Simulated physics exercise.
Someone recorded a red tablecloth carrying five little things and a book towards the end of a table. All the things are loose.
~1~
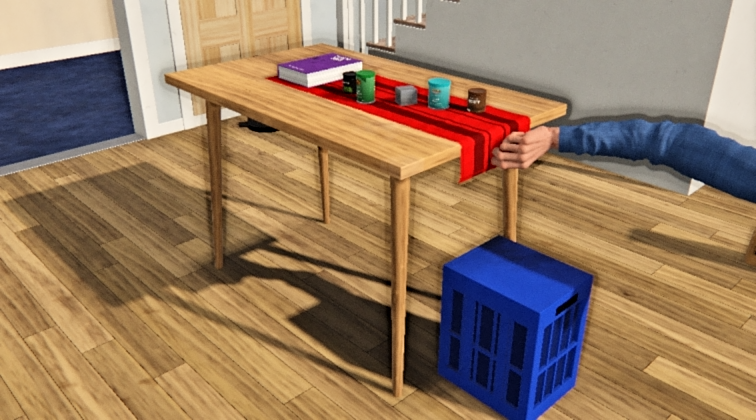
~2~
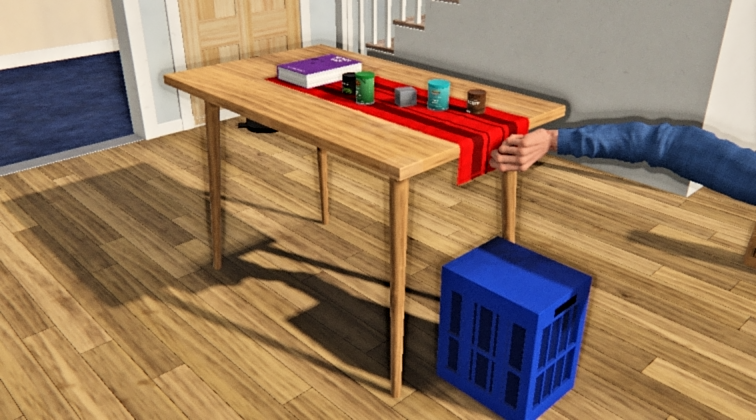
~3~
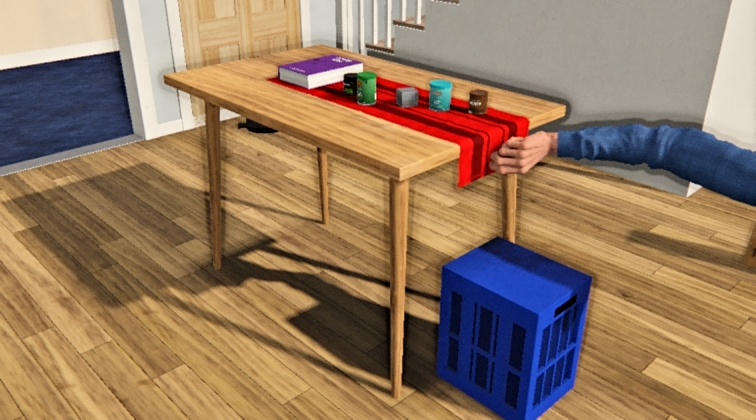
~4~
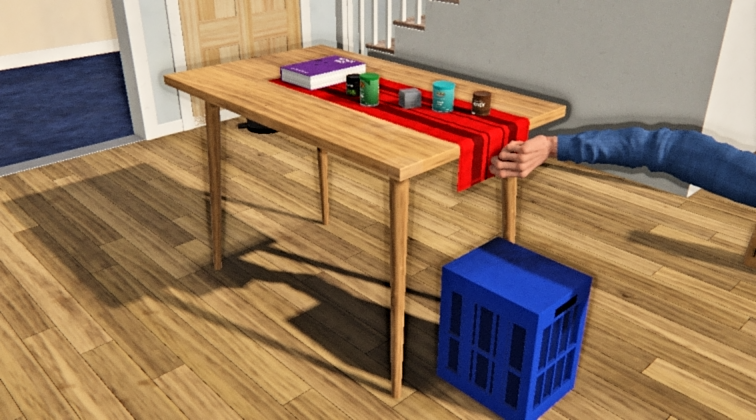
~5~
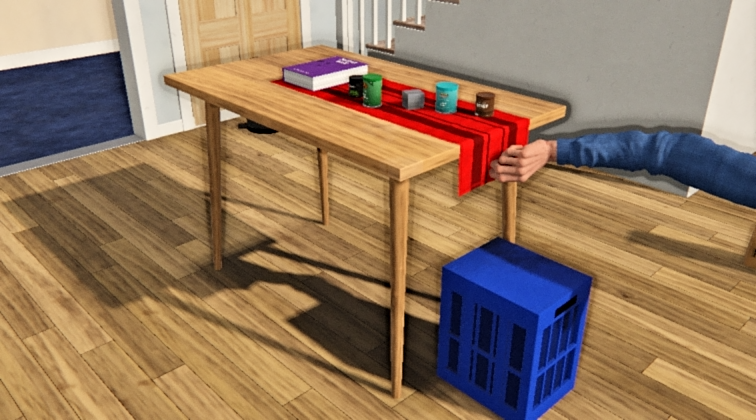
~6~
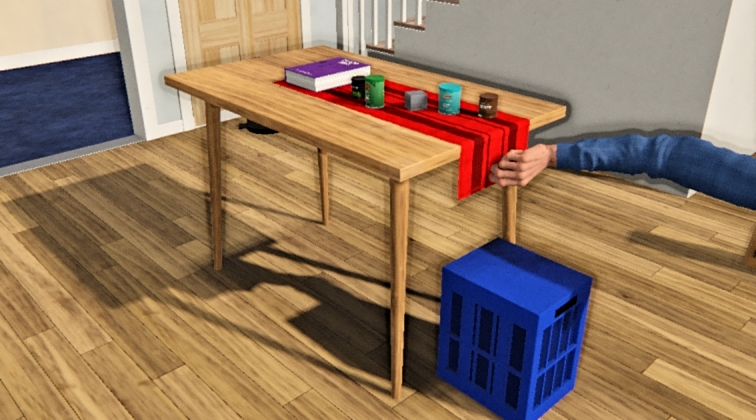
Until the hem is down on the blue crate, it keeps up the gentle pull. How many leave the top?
In all, two slip off.
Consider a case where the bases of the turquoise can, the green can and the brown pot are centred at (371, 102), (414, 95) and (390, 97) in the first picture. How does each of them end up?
Watch the turquoise can hang on, the green can hang on and the brown pot hang on.
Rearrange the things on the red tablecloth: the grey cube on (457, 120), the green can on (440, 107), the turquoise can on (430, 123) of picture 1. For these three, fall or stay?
Here's the result: The grey cube leaves the top, the green can leaves the top and the turquoise can leaves the top.
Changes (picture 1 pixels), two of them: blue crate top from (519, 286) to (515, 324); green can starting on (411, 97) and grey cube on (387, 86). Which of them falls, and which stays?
The green can? Lost. The grey cube? Safe.
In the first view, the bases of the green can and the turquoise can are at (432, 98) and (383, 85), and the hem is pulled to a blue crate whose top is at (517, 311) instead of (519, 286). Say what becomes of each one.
Observed: Green can departs; turquoise can remains seated.
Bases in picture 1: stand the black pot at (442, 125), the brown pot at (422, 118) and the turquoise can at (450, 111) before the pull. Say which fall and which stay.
The black pot ends up knocked off; the brown pot ends up knocked off; the turquoise can ends up knocked off.
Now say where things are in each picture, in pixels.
In the first frame, hem (458, 183); brown pot (477, 90); turquoise can (439, 81); grey cube (406, 88); green can (366, 72); black pot (351, 73); top of the crate (519, 286).
In the second frame, hem (457, 185); brown pot (477, 92).
In the third frame, hem (458, 187); turquoise can (441, 83).
In the fourth frame, hem (457, 192); grey cube (410, 91); top of the crate (518, 288).
In the fifth frame, hem (459, 197); green can (372, 76).
In the sixth frame, hem (457, 200); brown pot (489, 95); turquoise can (450, 86); grey cube (416, 93); green can (375, 77); black pot (360, 78).
A little later, hem near (491, 216); all still up.
Next, hem near (490, 248); brown pot gone.
Later still, hem on the crate; brown pot and turquoise can gone.
When it is over, hem on the crate; brown pot and turquoise can gone. The answer is two.
